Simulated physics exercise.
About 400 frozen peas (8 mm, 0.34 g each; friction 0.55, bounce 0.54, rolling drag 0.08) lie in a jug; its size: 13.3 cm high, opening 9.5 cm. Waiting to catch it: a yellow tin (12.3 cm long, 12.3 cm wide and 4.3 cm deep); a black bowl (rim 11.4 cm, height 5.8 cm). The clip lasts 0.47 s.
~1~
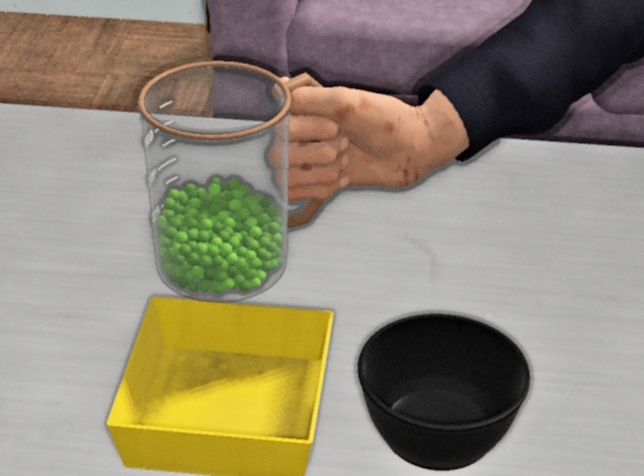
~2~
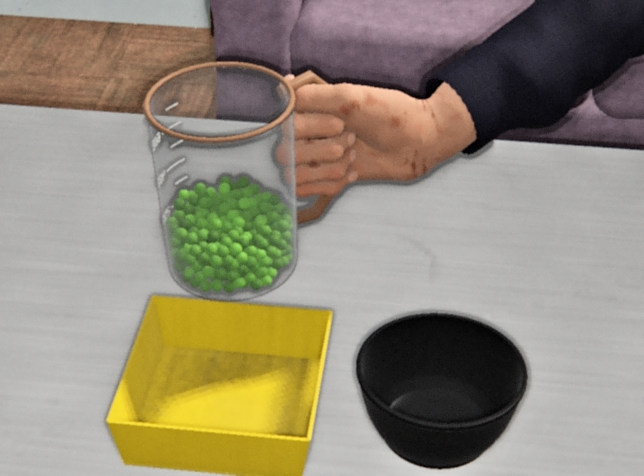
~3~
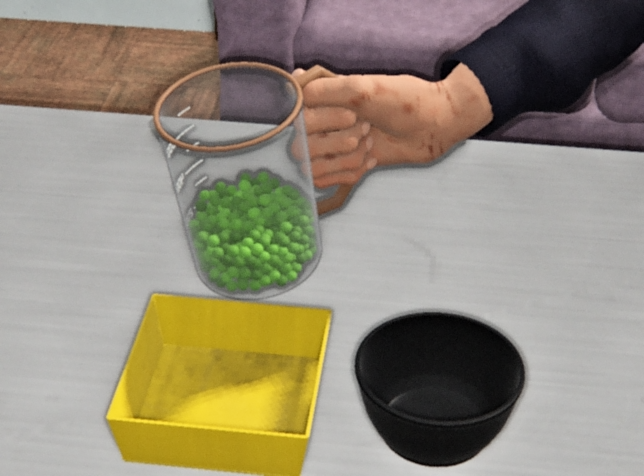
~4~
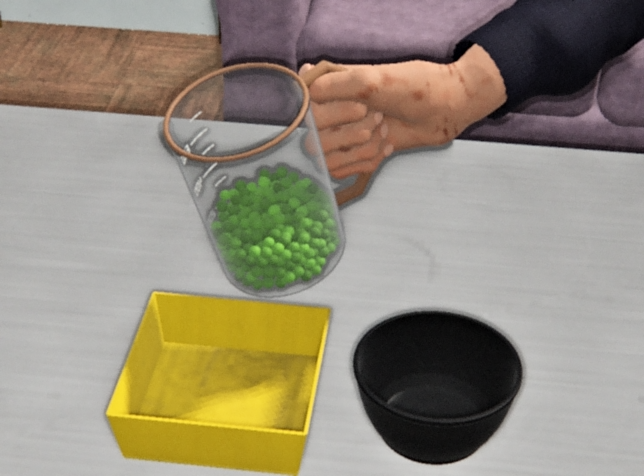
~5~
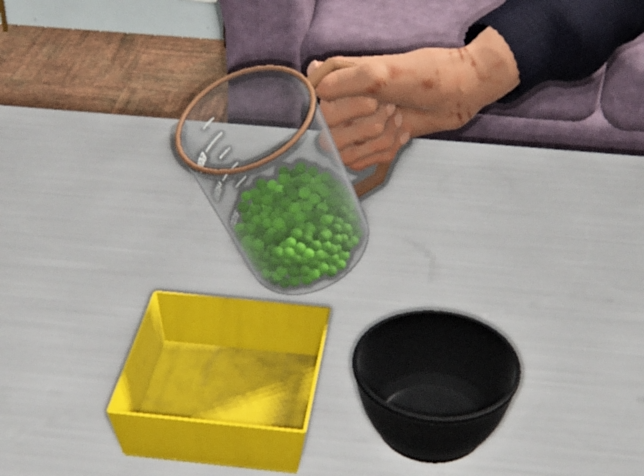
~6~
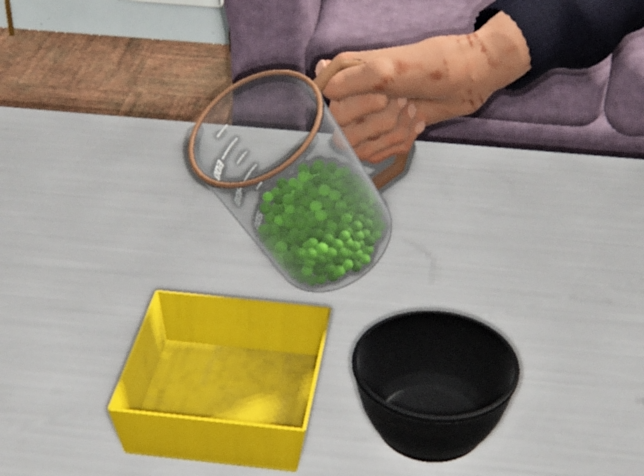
A pale grey tabletop stands before a purple cushioned seat and a patch of wooden floor, seen from above at an angle. A hand in a dark sleeve grips a clear, brown-rimmed jug partly filled with green peas, behind a square yellow tin on the left and a round black bowl on the right. The hand steadily tilts the jug toward the front left while shifting it rightward.
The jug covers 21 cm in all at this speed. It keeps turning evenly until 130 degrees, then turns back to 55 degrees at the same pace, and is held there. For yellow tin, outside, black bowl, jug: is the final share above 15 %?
In the yellow tin: Under; outside everything: Under; in the black bowl: Over; in the jug: Under.
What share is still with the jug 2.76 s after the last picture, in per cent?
Some 0 per cent of the load.
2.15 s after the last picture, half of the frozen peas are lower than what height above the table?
About 2 cm.
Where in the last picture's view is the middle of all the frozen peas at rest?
At about (425, 400).
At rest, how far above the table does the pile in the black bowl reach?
Some 5.0 cm.
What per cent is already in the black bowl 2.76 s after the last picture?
Some 100 per cent.
Then, 0.83 s after the last picture, tilt 90 degrees; jug 100 %; middle of all pieces near (484, 204).
Then, 1.52 s after the last picture, tilt 128 degrees; black bowl 90 %, jug 10 %; middle of all pieces near (434, 383).
Then, 2.15 s after the last picture, tilt 84 degrees; black bowl 100 %; middle of all pieces near (426, 399).
Then, 2.76 s after the last picture, tilt 55 degrees; black bowl 100 %; middle of all pieces near (426, 399).
In the end, yellow tin 0 %, outside 0 %, black bowl 100 %, jug 0 %.
